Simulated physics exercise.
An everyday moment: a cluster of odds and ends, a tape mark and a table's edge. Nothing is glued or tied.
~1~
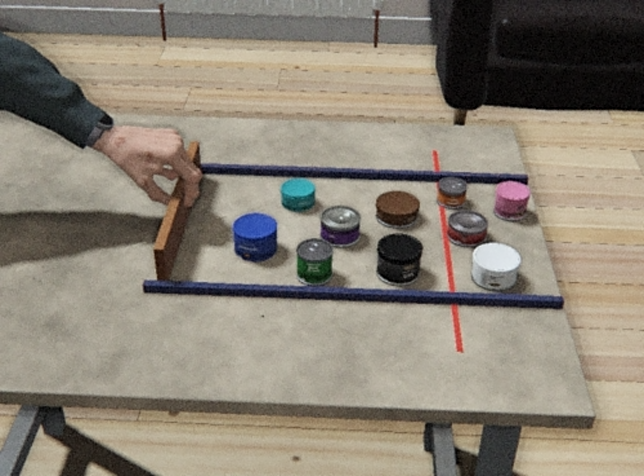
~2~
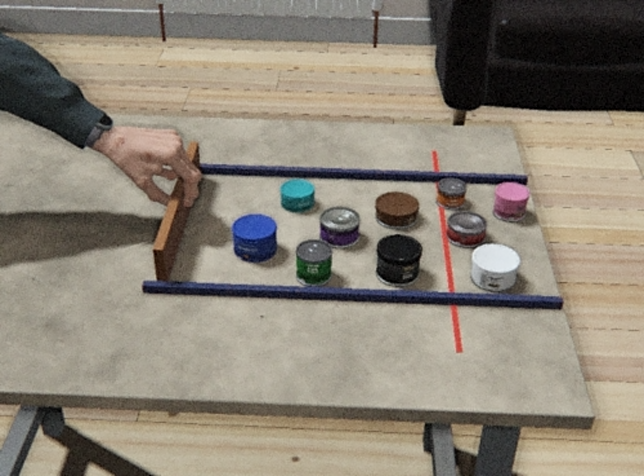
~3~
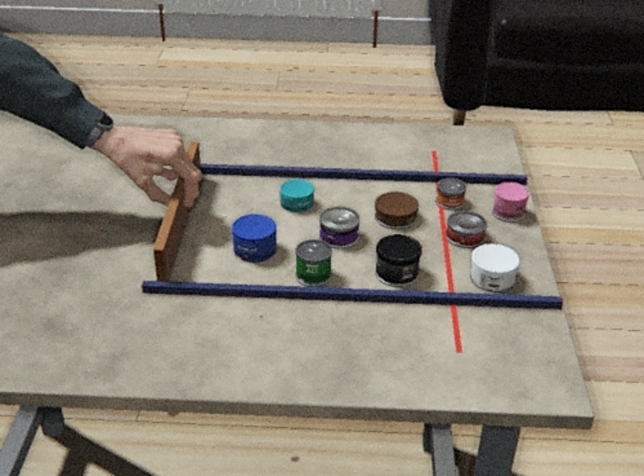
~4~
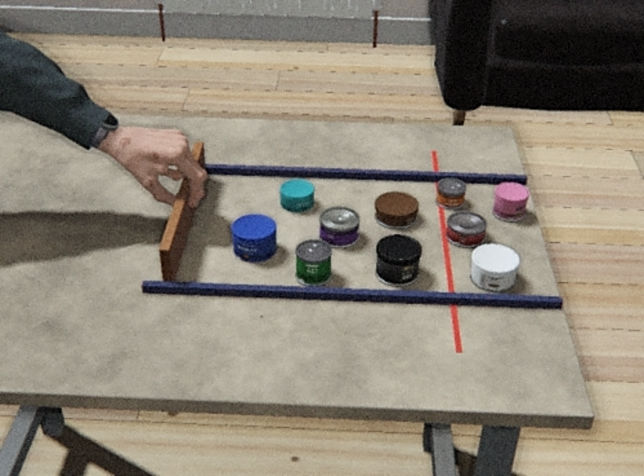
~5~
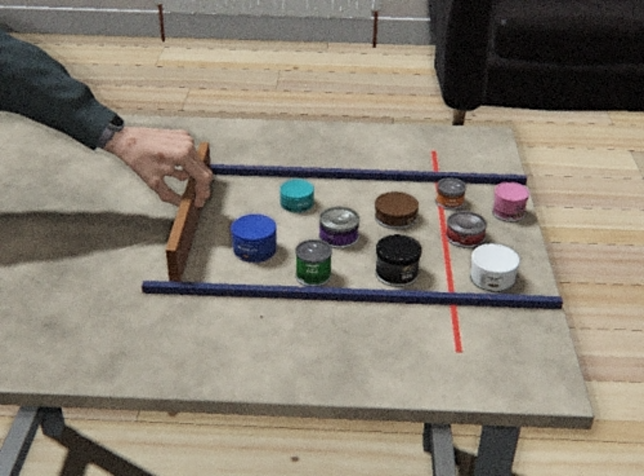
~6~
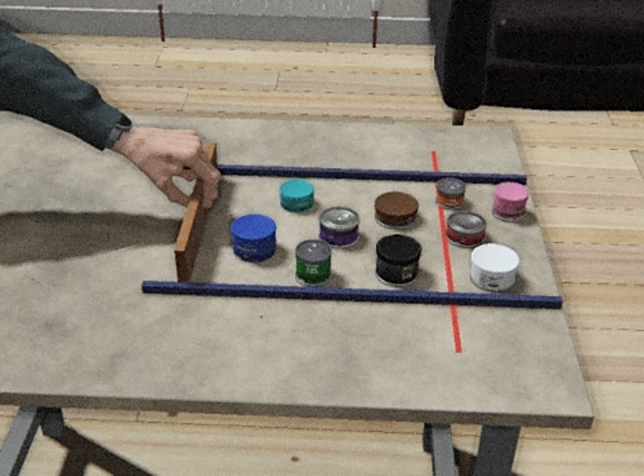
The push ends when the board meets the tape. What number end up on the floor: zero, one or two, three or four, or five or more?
Here the number that fall off is zero.
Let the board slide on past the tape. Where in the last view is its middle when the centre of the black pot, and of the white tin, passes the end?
Near (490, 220) and (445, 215).
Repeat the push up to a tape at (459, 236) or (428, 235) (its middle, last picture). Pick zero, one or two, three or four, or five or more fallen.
The falls would be either one or two; no fall at all.
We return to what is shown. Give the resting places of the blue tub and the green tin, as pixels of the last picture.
About (470, 247), and the other about (469, 272).
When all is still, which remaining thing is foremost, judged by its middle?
The white tin.
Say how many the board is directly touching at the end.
4 of them.
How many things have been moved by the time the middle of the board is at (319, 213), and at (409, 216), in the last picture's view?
First 4, then 9.
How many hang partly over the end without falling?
That would be 2.
A little later, none off yet; pink tin at rest near (510, 202); white tin at rest near (494, 268); red tin at rest near (466, 229).
Next, none off yet; pink tin at rest near (510, 202); white tin moving near (505, 268); red tin moving near (475, 233).
When it is over, the number that fall off is zero.
